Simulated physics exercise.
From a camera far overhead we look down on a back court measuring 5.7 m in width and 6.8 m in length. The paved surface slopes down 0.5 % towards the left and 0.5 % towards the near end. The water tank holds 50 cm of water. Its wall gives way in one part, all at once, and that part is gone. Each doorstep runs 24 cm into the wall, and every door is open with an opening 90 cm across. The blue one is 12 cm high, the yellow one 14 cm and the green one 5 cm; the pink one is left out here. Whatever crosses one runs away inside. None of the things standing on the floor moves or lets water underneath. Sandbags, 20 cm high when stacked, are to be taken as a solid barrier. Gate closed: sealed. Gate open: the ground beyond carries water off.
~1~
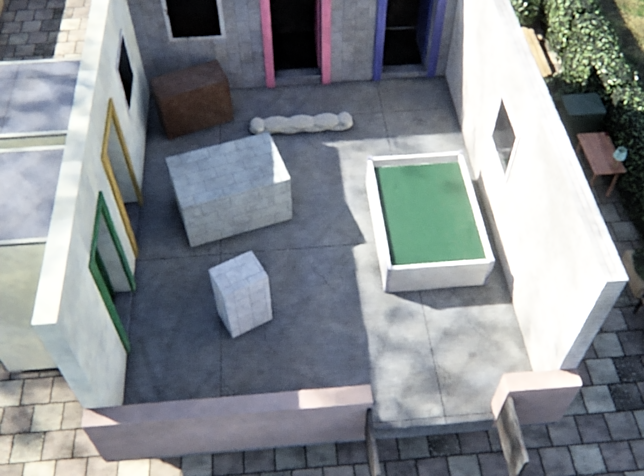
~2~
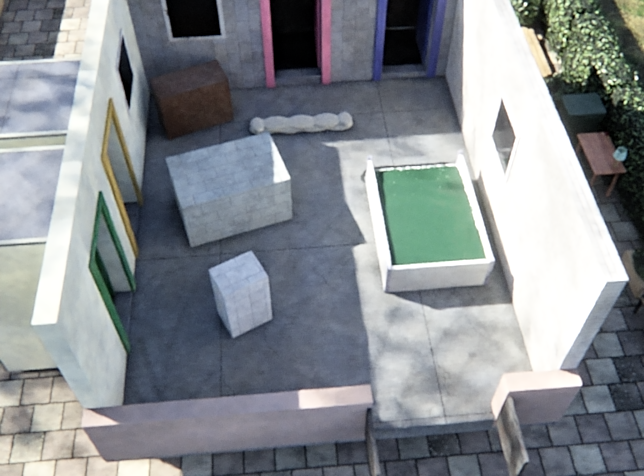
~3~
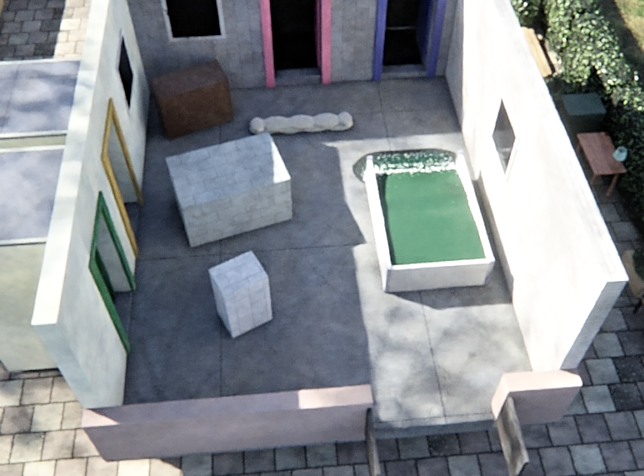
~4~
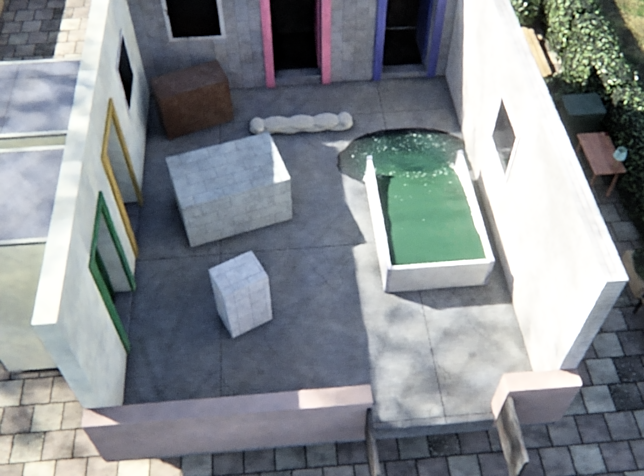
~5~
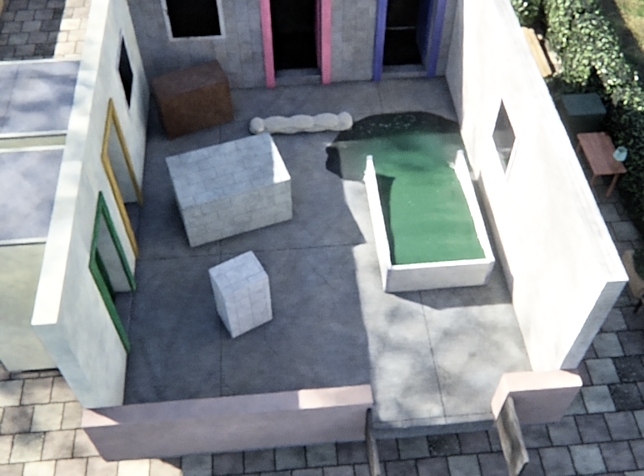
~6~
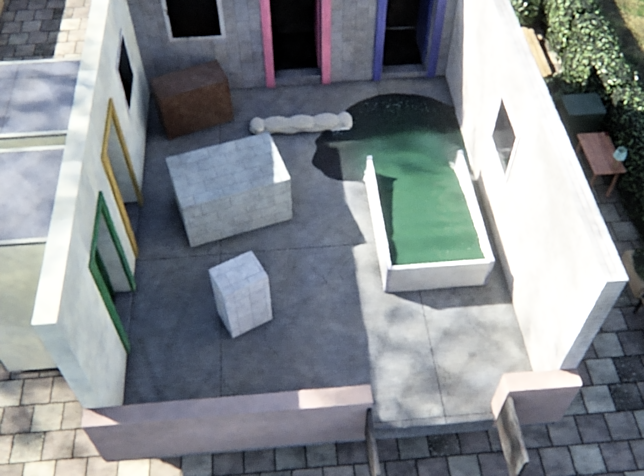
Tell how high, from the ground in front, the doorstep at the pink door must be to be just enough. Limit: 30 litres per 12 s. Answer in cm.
It must be about 5.5 cm high.
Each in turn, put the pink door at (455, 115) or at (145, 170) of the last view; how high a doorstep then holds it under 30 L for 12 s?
About 10.5 cm for the first and 8.0 cm for the second.
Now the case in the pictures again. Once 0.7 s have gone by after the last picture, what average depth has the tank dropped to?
Close to 30 cm deep on average.
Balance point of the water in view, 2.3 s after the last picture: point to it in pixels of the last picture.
Approximately (382, 151).
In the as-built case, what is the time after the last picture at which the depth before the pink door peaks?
It peaks at about 2.6 s.
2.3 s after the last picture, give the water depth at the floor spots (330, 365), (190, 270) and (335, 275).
The three readings, in order, are 0, 0 and 0 cm.
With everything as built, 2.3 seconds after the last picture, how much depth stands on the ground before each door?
Door by door, in centimetres - pink 10, blue 24, yellow 0, green 0.
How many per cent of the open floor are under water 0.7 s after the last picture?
20 %.
Then, 0.7 s after the last picture water covers 20 % of the floor, deepest (26 cm) near (441, 80); it has not reached the pink door.
Then, 2.3 s after the last picture water covers 35 % of the floor, deepest (25 cm) near (423, 81); 10 cm at the pink door, 0 litres in over its 18 cm doorstep.
Then, 11.3 s after the last picture water covers 85 % of the floor, deepest (8 cm) near (145, 160); 6 cm at the pink door, 0 litres in over its 18 cm doorstep.
At the pink door as built, the water peaked near 10 cm, 2.5 s after the last picture.
Run again over the same 12 s with other heights there, 39 litres in over 5 cm, 24 litres over 6 cm. The limit of 30 litres is kept from about 5.5 cm up.
